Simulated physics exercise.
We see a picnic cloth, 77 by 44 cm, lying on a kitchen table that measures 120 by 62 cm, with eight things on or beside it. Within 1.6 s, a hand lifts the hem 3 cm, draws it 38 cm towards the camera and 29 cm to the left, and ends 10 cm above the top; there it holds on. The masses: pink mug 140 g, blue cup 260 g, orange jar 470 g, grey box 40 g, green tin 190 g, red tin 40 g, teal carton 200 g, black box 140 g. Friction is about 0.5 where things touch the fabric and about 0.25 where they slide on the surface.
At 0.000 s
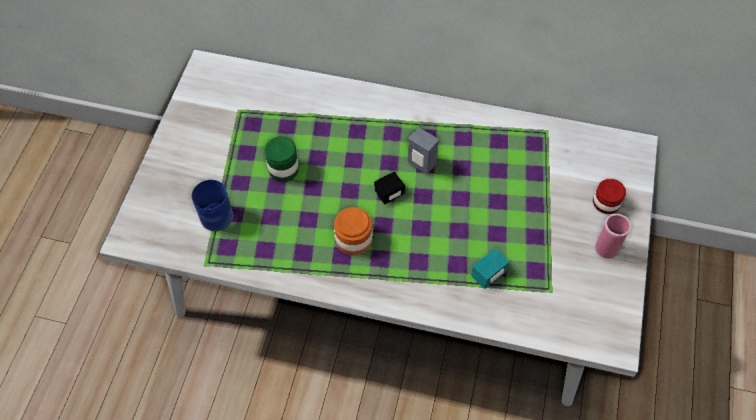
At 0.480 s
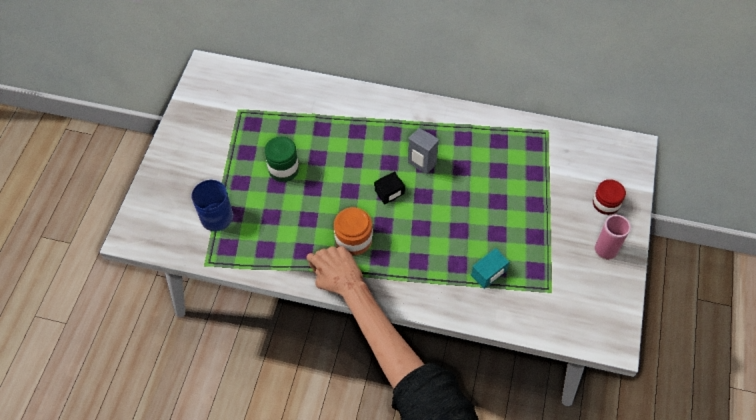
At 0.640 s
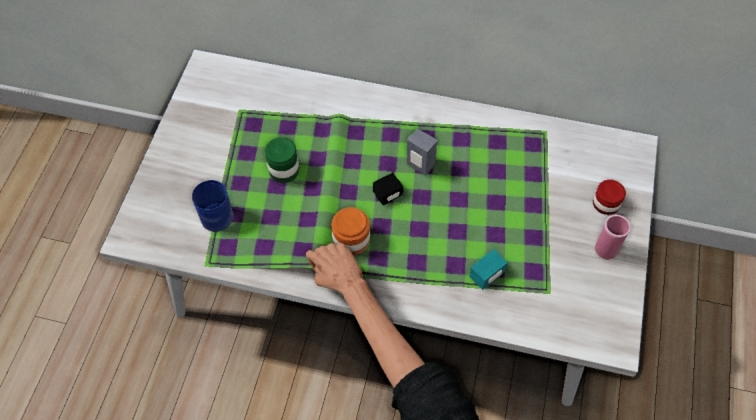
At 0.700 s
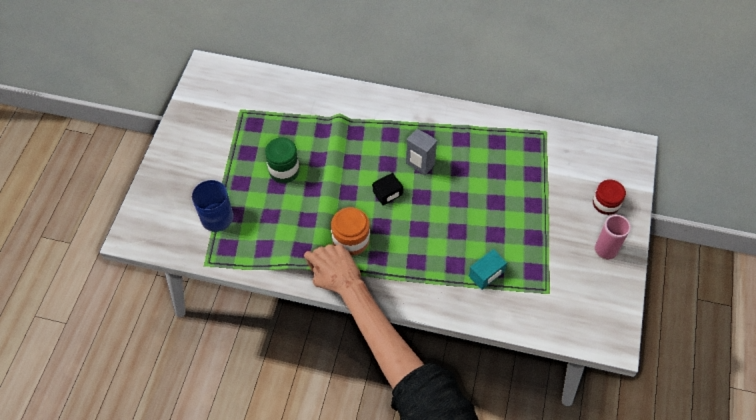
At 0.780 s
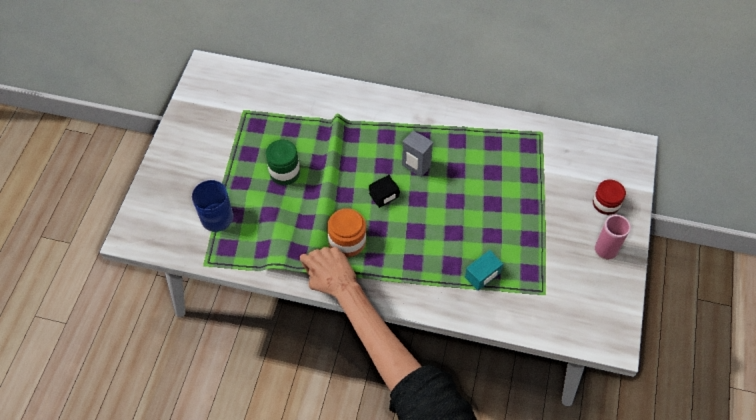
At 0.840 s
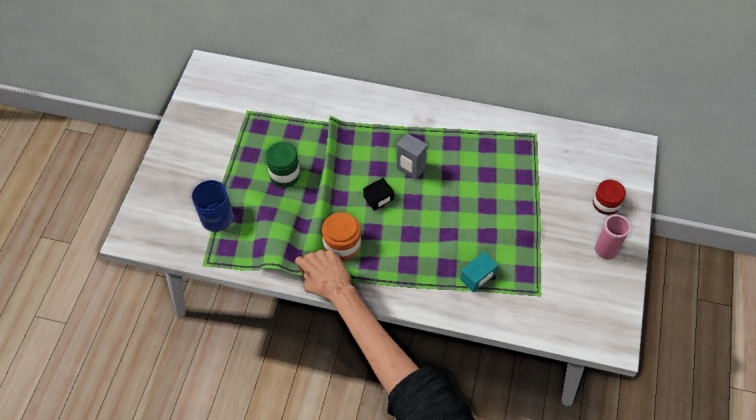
The clip opens on a green and purple checked cloth on a pale table, with jars, small boxes and cups on and around it. A hand reaches in, grips the near edge and draws it slightly left, raising a fold, while the orange jar and the black, grey and teal boxes shift slightly left with the cloth.
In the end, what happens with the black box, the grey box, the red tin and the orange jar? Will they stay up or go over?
In short: The black box goes over, the grey box goes over, the red tin stays up, the orange jar goes over.
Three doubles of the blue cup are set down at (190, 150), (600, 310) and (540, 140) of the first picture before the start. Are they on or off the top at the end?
In order: Holds on; holds on; comes off.
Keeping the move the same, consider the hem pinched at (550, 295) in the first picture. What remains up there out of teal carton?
Then the teal carton leaves the top.
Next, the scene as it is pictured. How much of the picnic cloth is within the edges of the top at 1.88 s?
Around 5 percent.
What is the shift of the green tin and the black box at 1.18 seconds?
Green tin 10 cm, black box 15 cm.
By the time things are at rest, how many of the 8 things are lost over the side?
Counted result: 5.
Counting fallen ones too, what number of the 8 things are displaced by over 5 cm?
The answer is 6 of them.
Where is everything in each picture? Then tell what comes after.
The first frame shows shows, black box (390, 183); grey box (424, 139); red tin (612, 190); orange jar (353, 221); picnic cloth corners (204, 266) (238, 109) (548, 131) (552, 293).
The second frame shows shows, picnic cloth corners (204, 266) (238, 109); grip (318, 272).
The third frame shows shows, orange jar (350, 221); black box (388, 184); picnic cloth corners (205, 266) (239, 110); grip (317, 269).
The fourth frame shows shows, picnic cloth corners (204, 266) (240, 110); grip (316, 270).
The fifth frame shows shows, orange jar (346, 223); green tin (281, 152); black box (384, 186); picnic cloth corners (203, 266) (243, 110); grip (311, 273).
The sixth frame shows shows, black box (379, 189); grey box (412, 144); red tin (612, 191); orange jar (341, 226); picnic cloth corners (203, 266) (247, 111) (537, 134) (541, 296); grip (307, 275).
After 1.2 s, 95 % of the picnic cloth is still over the top; grey box 15 cm off its start, black box 15 cm off its start, orange jar 14 cm off its start.
After 1.5 s, 55 % of the picnic cloth is still over the top; black box 35 cm off its start, grey box 34 cm off its start, orange jar 30 cm off its start.
After 1.9 s, 5 % of the picnic cloth is still over the top; grey box over the edge, black box over the edge, orange jar over the edge.
After 2.2 s, 0 % of the picnic cloth is still over the top; grey box over the edge, black box over the edge, orange jar over the edge.
After 3.8 s, 0 % of the picnic cloth is still over the top; grey box over the edge, black box over the edge, orange jar over the edge, red tin 0 cm off its start at (612, 191).
